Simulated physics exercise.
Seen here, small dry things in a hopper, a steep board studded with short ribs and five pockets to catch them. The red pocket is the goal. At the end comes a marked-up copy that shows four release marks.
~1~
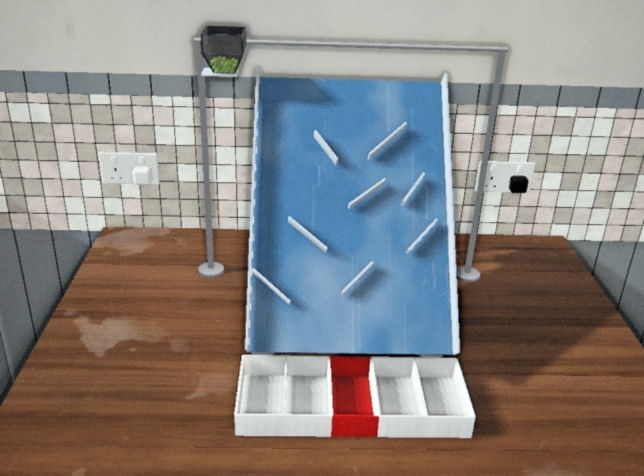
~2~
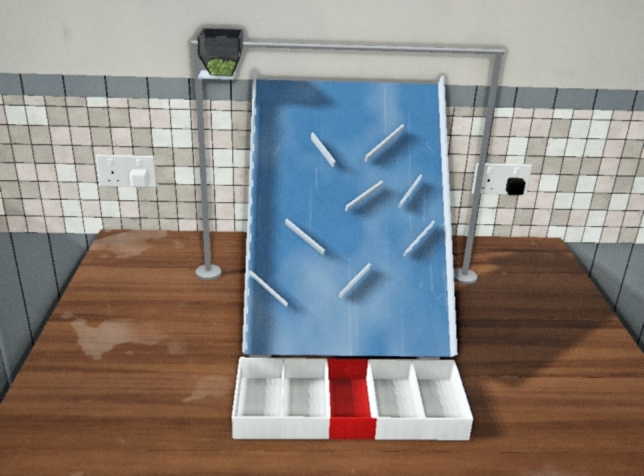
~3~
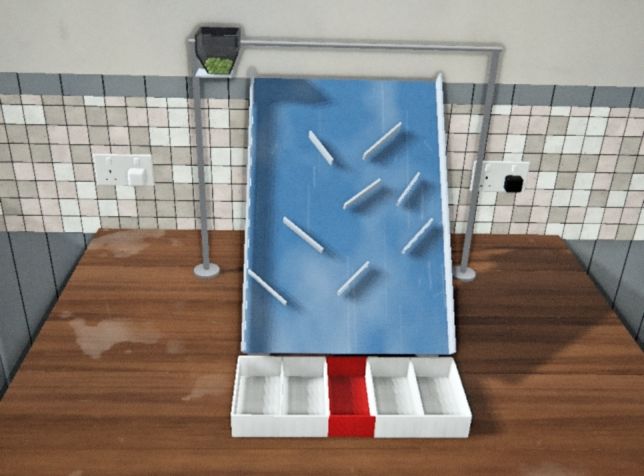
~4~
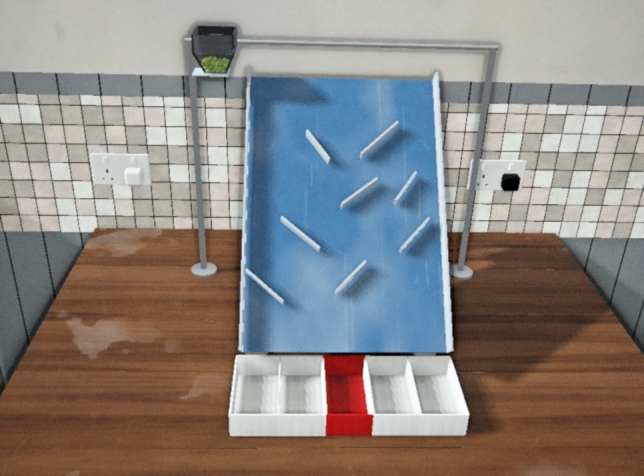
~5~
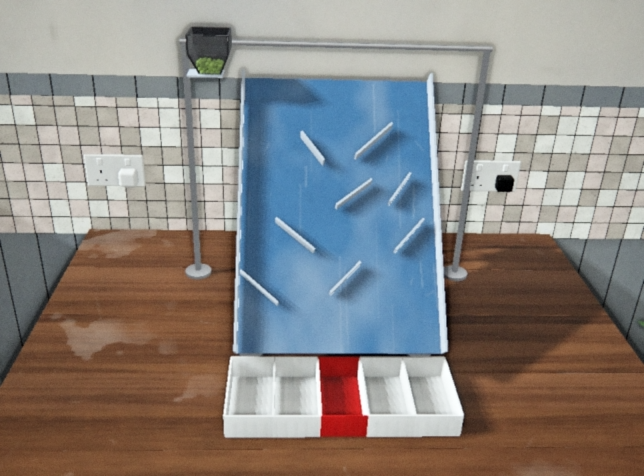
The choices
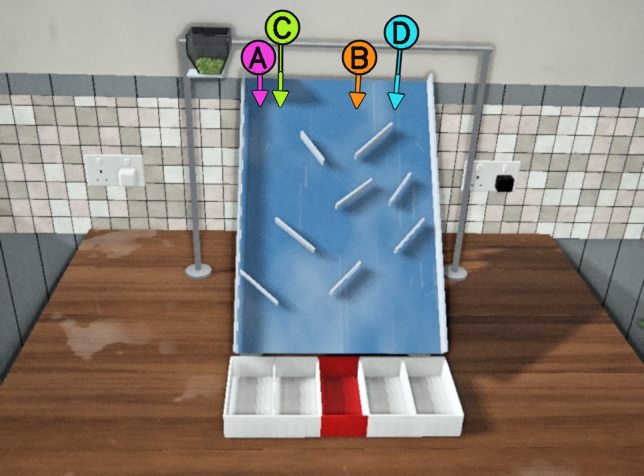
The clip shows a small dark hopper of green pieces on a metal frame above a steep blue board with angled ribs and five pockets, the middle one red; nothing moves except the view, which shifts slightly.
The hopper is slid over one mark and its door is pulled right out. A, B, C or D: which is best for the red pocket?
Go for A.
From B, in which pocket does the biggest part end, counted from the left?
The second from the left.
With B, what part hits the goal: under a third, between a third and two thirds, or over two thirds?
It is under a third.
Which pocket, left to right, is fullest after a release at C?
The second.
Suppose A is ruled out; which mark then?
C.
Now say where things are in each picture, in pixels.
The first picture shows hopper at (225, 64), dried peas, door shut.
The second picture shows ribs (312, 133) to (335, 162), (367, 156) to (403, 125), (347, 206) to (382, 181).
The third picture shows ribs (399, 201) to (419, 173), (284, 218) to (323, 249), (404, 250) to (432, 219).
The fourth picture shows ribs (246, 269) to (283, 301), (336, 291) to (366, 261).
The fifth picture shows red pocket at (344, 425), number 3 of 5 from the left.
On the marked copy, mark A meets the board at (260, 100); mark B meets the board at (356, 102); mark C meets the board at (280, 100); mark D meets the board at (395, 103).
Choosing A, about half in the red pocket, about half in other pockets, a stray few outside the box.
Choosing B, a stray few in the red pocket, nearly all in other pockets, a stray few outside the box.
Choosing C, about a quarter in the red pocket, most in other pockets, a stray few outside the box.
Choosing D, a small part in the red pocket, about half in other pockets, about a third outside the box.
